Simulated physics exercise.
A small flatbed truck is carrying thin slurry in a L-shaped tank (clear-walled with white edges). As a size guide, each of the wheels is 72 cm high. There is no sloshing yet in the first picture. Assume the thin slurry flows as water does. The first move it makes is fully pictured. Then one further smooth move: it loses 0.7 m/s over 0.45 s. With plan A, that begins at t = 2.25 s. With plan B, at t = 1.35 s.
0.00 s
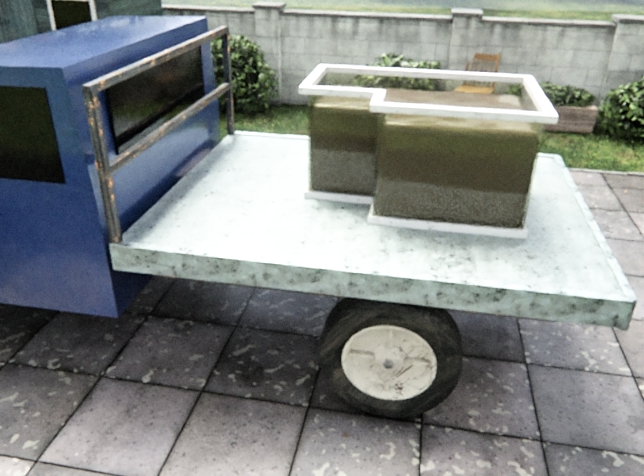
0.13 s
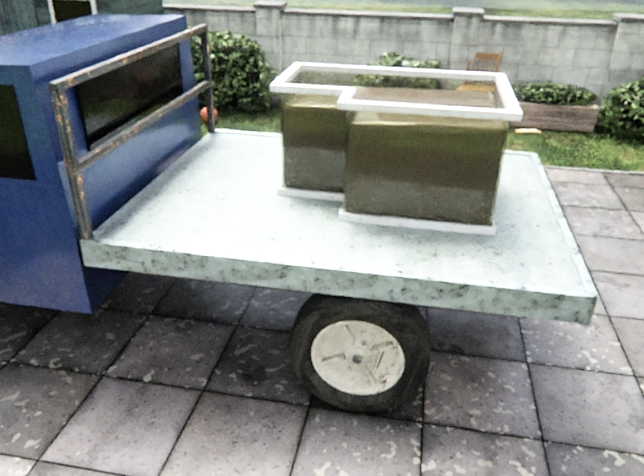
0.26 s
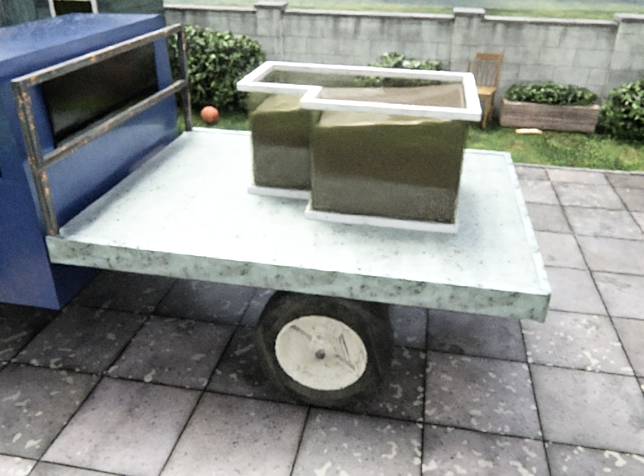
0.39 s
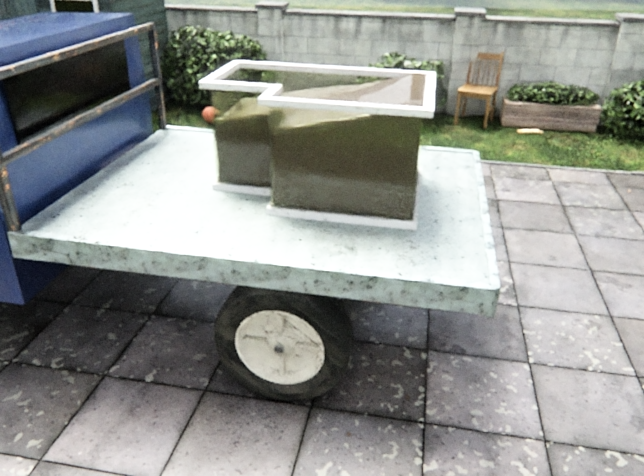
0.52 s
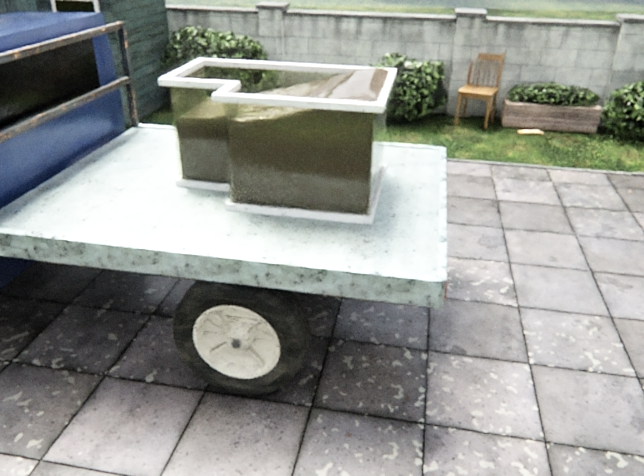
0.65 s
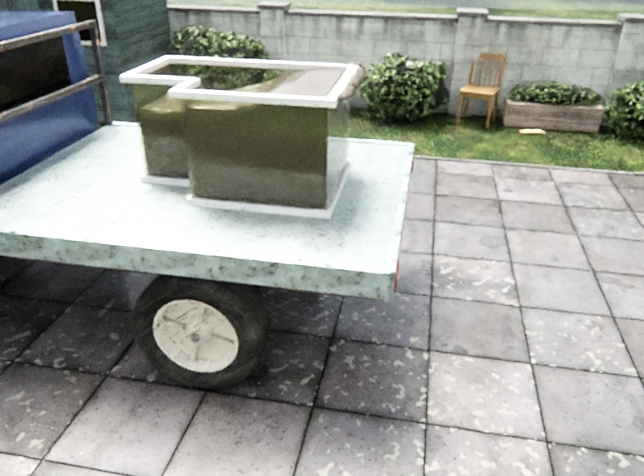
On a paved yard beside a low block wall, a small blue flatbed truck carrying murky liquid in a clear, white-edged tank rolled left, and the liquid tilted up toward the back, then levelled slightly.
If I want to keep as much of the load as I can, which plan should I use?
Use plan B; it keeps more of the load.
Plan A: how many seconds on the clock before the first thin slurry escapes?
It happens at some 1.5 s.
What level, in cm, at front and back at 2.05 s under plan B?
Front level 54 cm, back level 48 cm.
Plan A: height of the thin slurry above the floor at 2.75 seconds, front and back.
About 66 cm in front and 32 cm behind.
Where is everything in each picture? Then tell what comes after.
The first frame shows level at the front (326, 102); level at the back (522, 128); still flat; the front is on the left, levels are read along the near wall; a wheel hub at (388, 369).
The second frame shows level at the front (298, 99); level at the back (489, 125); still flat.
The third frame shows level at the front (267, 109); level at the back (451, 115); rising 6° towards the back.
The fourth frame shows level at the front (231, 115); level at the back (408, 101); rising 12° towards the back.
The fifth frame shows level at the front (192, 114); level at the back (360, 96); rising 13° towards the back.
The sixth frame shows level at the front (155, 107); level at the back (315, 100); rising 10° towards the back; a wheel hub at (192, 342).
For plan A, 2.75 s in, front 66 cm, middle 50 cm, back 33 cm above the floor; the loss stands at 1 per cent, over the front.
For plan A, 5.68 s in, the loss stands at 6 per cent, over the front, 23 of 381 litres.
For plan B, 2.05 s in, front 53 cm, middle 49 cm, back 48 cm above the floor; the loss stands at 1 per cent, over the front and the back.
For plan B, 4.78 s in, the loss stands at 1 per cent, over the front and the back, 3 of 381 litres.
